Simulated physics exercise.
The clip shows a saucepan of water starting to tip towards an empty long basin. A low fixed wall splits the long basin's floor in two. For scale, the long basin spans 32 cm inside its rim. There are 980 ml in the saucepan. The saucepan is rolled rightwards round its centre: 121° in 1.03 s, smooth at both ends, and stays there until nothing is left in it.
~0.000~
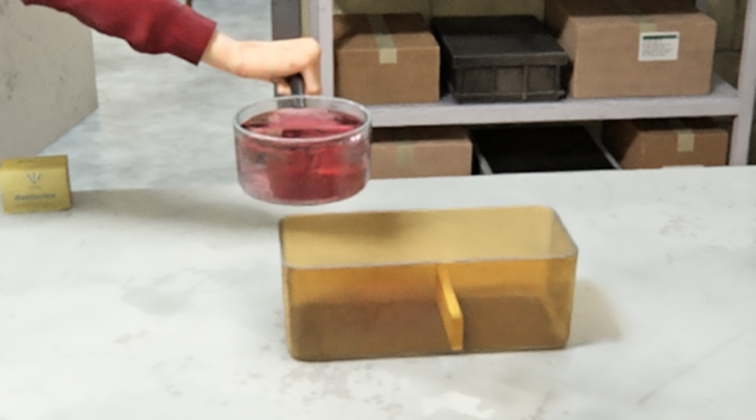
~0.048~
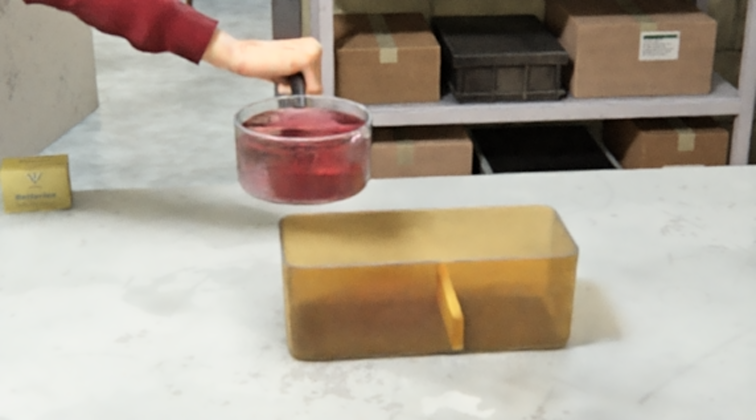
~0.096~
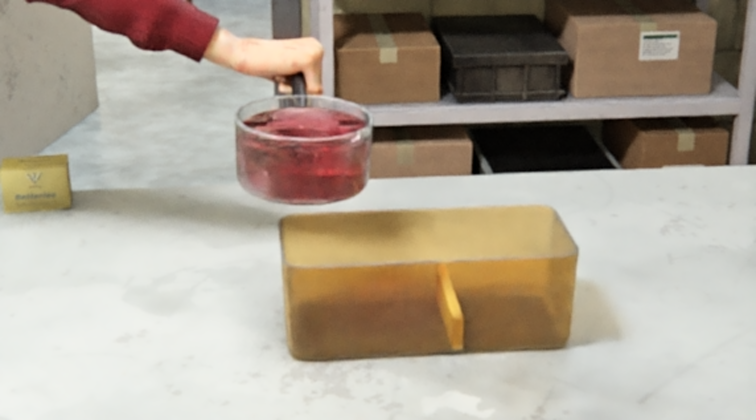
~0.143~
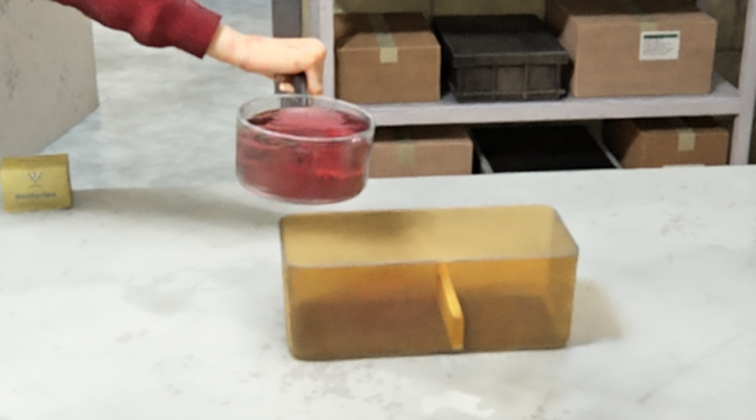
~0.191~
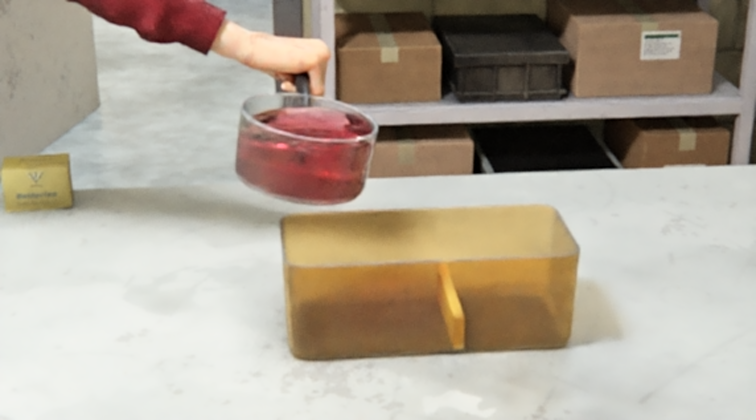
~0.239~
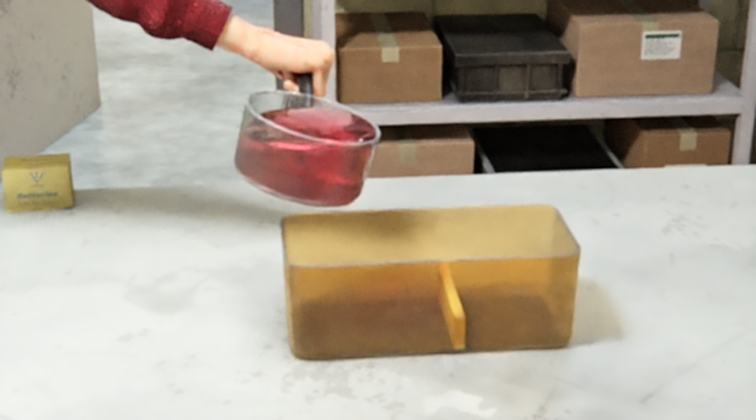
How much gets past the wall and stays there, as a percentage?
The far part has some 18 per cent.
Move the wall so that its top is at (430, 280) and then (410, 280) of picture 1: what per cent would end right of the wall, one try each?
In turn about 35 and 60 per cent.
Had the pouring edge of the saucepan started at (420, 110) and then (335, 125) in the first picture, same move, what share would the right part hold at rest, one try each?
In turn about 55 and 15 per cent.
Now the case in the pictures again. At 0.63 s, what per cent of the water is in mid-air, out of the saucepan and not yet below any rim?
Some 30 per cent.
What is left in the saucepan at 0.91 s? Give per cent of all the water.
About 3 per cent.
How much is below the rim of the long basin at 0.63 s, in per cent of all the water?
Near 30 in a hundred.
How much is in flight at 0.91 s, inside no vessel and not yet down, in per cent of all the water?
About 8 per cent.
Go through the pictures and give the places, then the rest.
In the first frame, it leans 0°; its right rim is at (370, 117); the water meets the walls at (237, 128) and (368, 124); the long basin's rim runs from (281, 242) to (566, 230); the wall's top is at (449, 293).
In the second frame, it leans 1°; its right rim is at (371, 117); the water meets the walls at (237, 128) and (369, 124).
In the third frame, it leans 3°; its right rim is at (372, 119); the water meets the walls at (238, 127) and (369, 125).
In the fourth frame, it leans 6°; its right rim is at (374, 122); the water meets the walls at (239, 127) and (371, 125).
In the fifth frame, it leans 10°; its right rim is at (376, 127); the water meets the walls at (242, 126) and (373, 126).
In the sixth frame, it leans 15°; its right rim is at (378, 133); the water meets the walls at (243, 127) and (377, 128).
By 0.63 s the tilt is 81° and 39 per cent is still to pour, 25 is left of the wall and 5 right of it.
By 0.91 s the tilt is 117° and 3 per cent is still to pour, 77 is left of the wall and 12 right of it.
By 1.21 s the tilt is 121° and 0 per cent is still to pour, 79 is left of the wall and 17 right of it.
By 1.53 s the tilt is 121° and 0 per cent is still to pour, 78 is left of the wall and 18 right of it.
At rest 78 per cent lies left of the wall, 18 right of it and 4 outside.
